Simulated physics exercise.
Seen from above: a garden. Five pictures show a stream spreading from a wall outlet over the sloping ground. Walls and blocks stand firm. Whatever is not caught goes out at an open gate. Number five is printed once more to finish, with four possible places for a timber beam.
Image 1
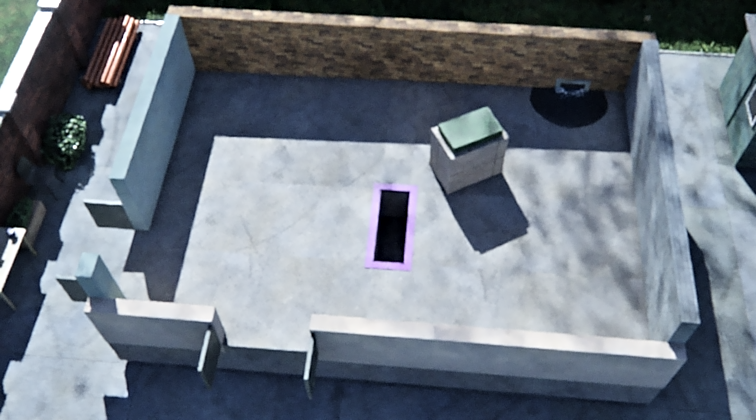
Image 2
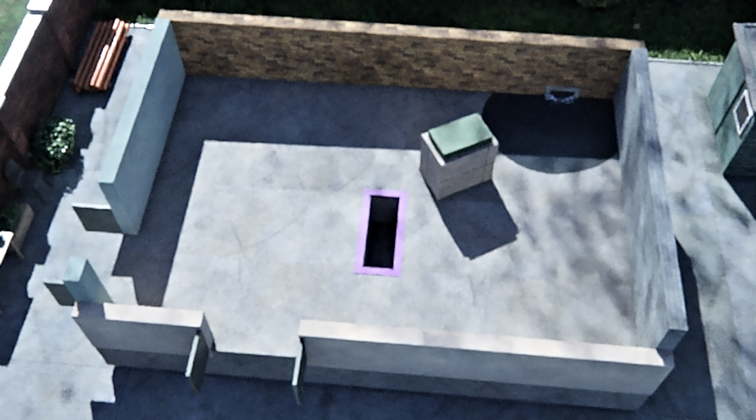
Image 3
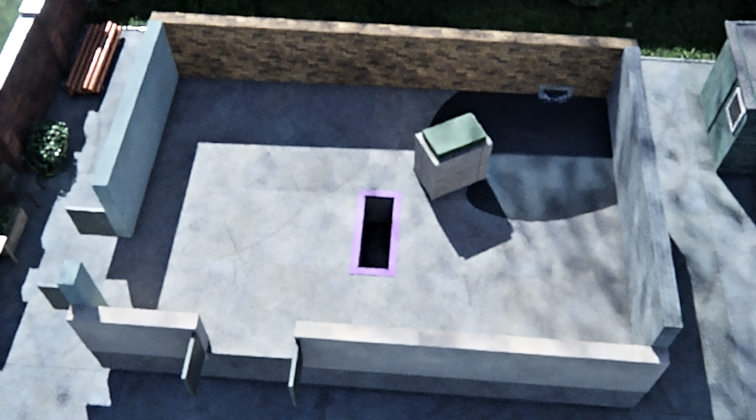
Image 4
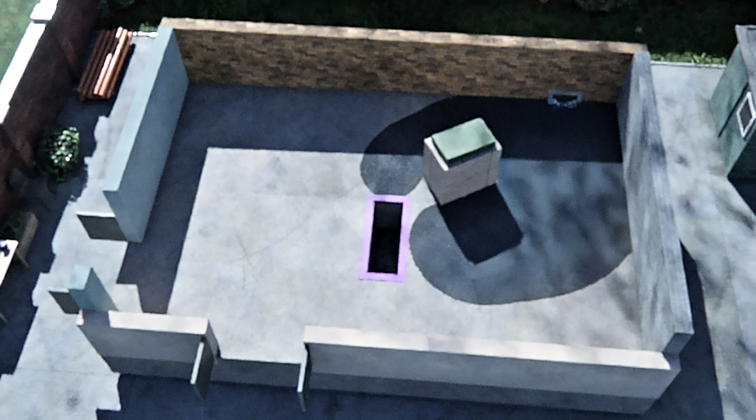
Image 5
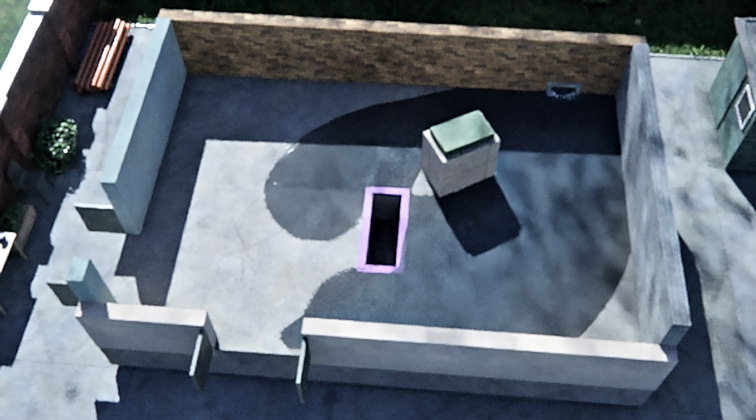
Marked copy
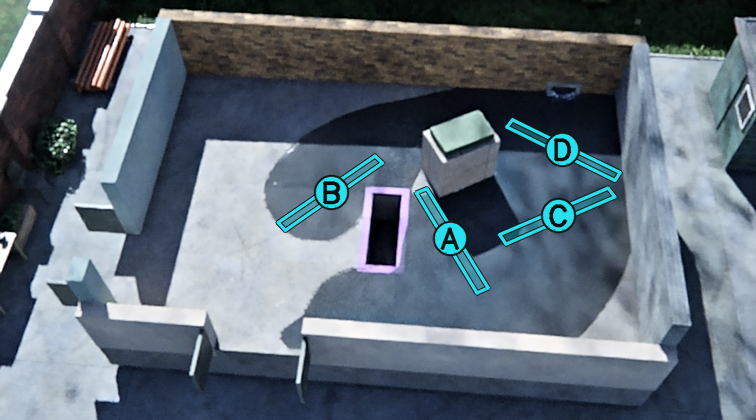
Water spreading from an outfall in the top right corner across a walled yard, passing around a block and reaching a purple-edged gully.
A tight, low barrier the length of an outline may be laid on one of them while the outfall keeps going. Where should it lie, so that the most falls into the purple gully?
Position C.
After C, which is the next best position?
B it is.
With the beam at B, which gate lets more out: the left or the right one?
More leaves on the left.
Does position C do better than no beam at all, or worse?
It is better.
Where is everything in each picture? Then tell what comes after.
Outfall at (572, 85); purple gully at (392, 226); open gate at (271, 334); open gate at (139, 265); water covers 2 % of the ground and shows as far out as (535, 105); purple gully still dry.
Water covers 9 % of the ground and shows as far out as (547, 169); purple gully still dry.
Water covers 17 % of the ground and shows as far out as (503, 212); purple gully still dry.
Water covers 33 % of the ground and shows as far out as (440, 283); purple gully still dry.
Water covers 52 % of the ground and shows as far out as (330, 295); purple gully taking water.
On the marked copy, A from (421, 190) to (482, 290); B from (281, 226) to (378, 159); C from (502, 239) to (611, 192); D from (509, 123) to (617, 176).
For position A, about 9 % of the stream runs into the purple gully, about 91 % out by the gates.
For position B, about 21 % of the stream runs into the purple gully, about 79 % out by the gates.
For position C, about 42 % of the stream runs into the purple gully, about 57 % out by the gates.
For position D, about 8 % of the stream runs into the purple gully, about 92 % out by the gates.
